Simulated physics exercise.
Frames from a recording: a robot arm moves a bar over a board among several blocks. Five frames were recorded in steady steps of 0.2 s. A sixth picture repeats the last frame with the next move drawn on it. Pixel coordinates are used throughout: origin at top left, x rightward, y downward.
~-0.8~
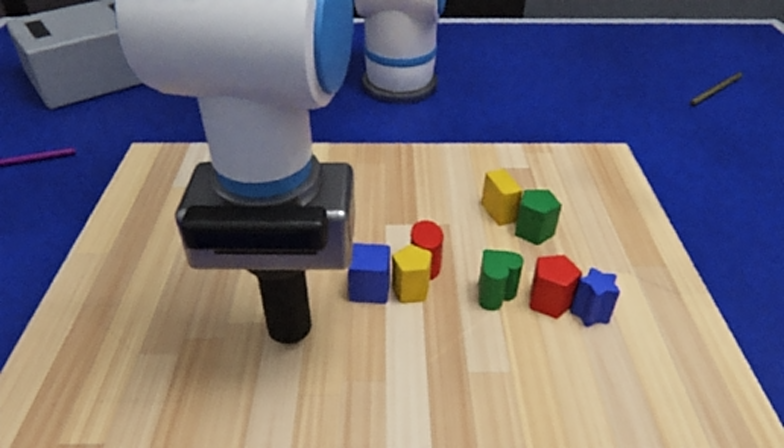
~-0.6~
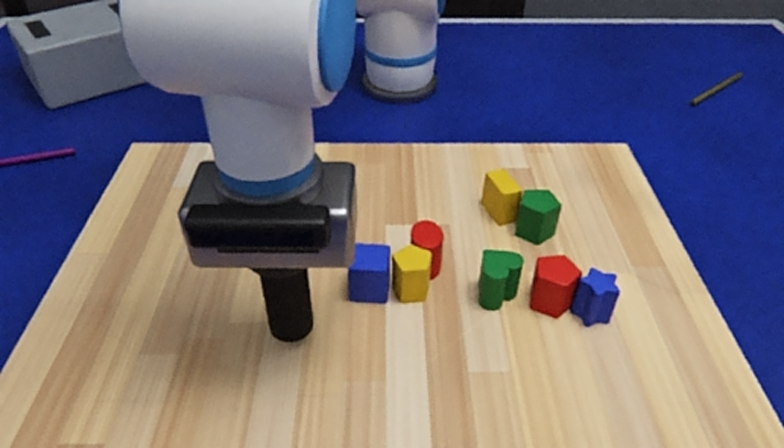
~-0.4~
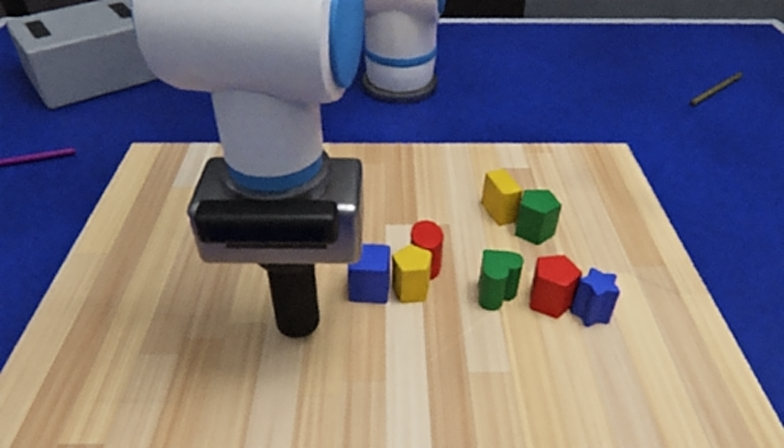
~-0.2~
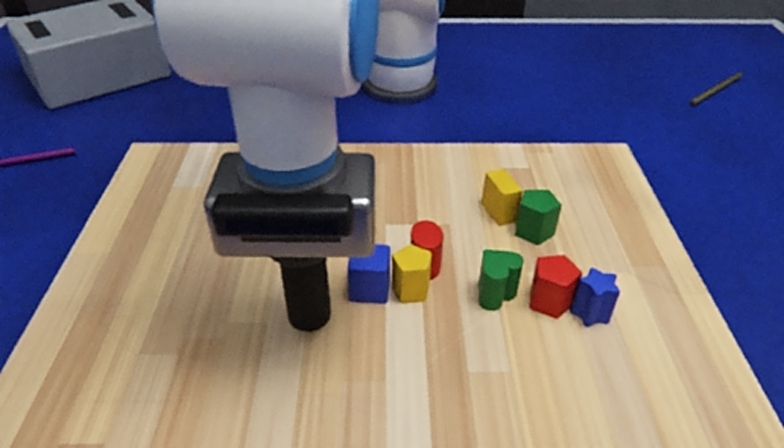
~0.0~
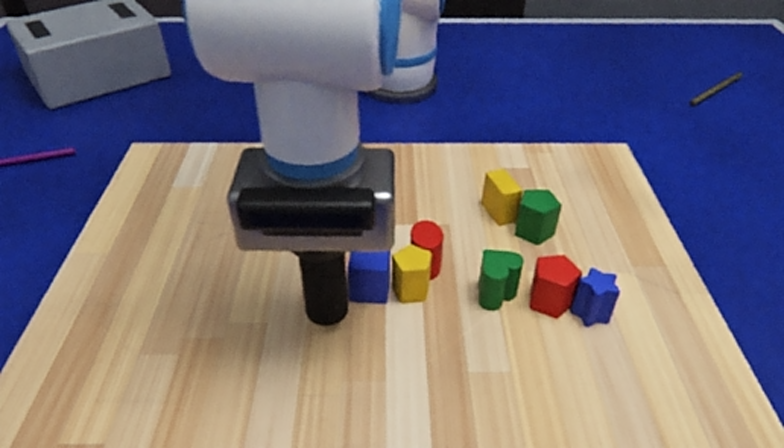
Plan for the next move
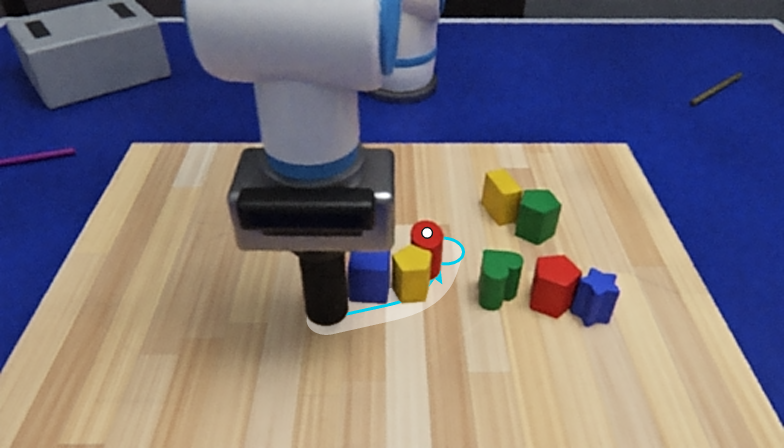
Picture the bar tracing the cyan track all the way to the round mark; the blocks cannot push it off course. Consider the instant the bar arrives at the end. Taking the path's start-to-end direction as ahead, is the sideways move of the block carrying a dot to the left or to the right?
The shift is to the left of that direction.
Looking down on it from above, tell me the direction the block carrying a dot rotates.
Viewed from above, counterclockwise.
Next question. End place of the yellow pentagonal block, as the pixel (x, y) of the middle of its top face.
The spot you're after is about (482, 231) in the image.
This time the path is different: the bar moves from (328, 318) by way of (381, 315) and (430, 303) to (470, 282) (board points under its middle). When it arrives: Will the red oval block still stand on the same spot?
No.
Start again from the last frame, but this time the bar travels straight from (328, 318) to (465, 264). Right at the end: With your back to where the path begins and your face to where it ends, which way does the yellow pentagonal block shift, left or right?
Right side.
Drawn move, from (328, 318) via (383, 306) and (428, 285), ending at (445, 251); the dot is on the red oval block.
The first path, step by step. One third of the way, bar at (383, 298); blue square piece at (376, 244).
Two thirds of the way, bar at (429, 277); blue square piece at (378, 242), turned 15° anticlockwise; yellow pentagonal block at (463, 240); red oval block at (441, 218), turned 70° anticlockwise.
At the end, bar at (445, 243); blue square piece at (378, 242), turned 15° anticlockwise; yellow pentagonal block at (482, 231), turned 35° clockwise; red oval block at (445, 196), turned 95° anticlockwise; green heart-shaped block still.
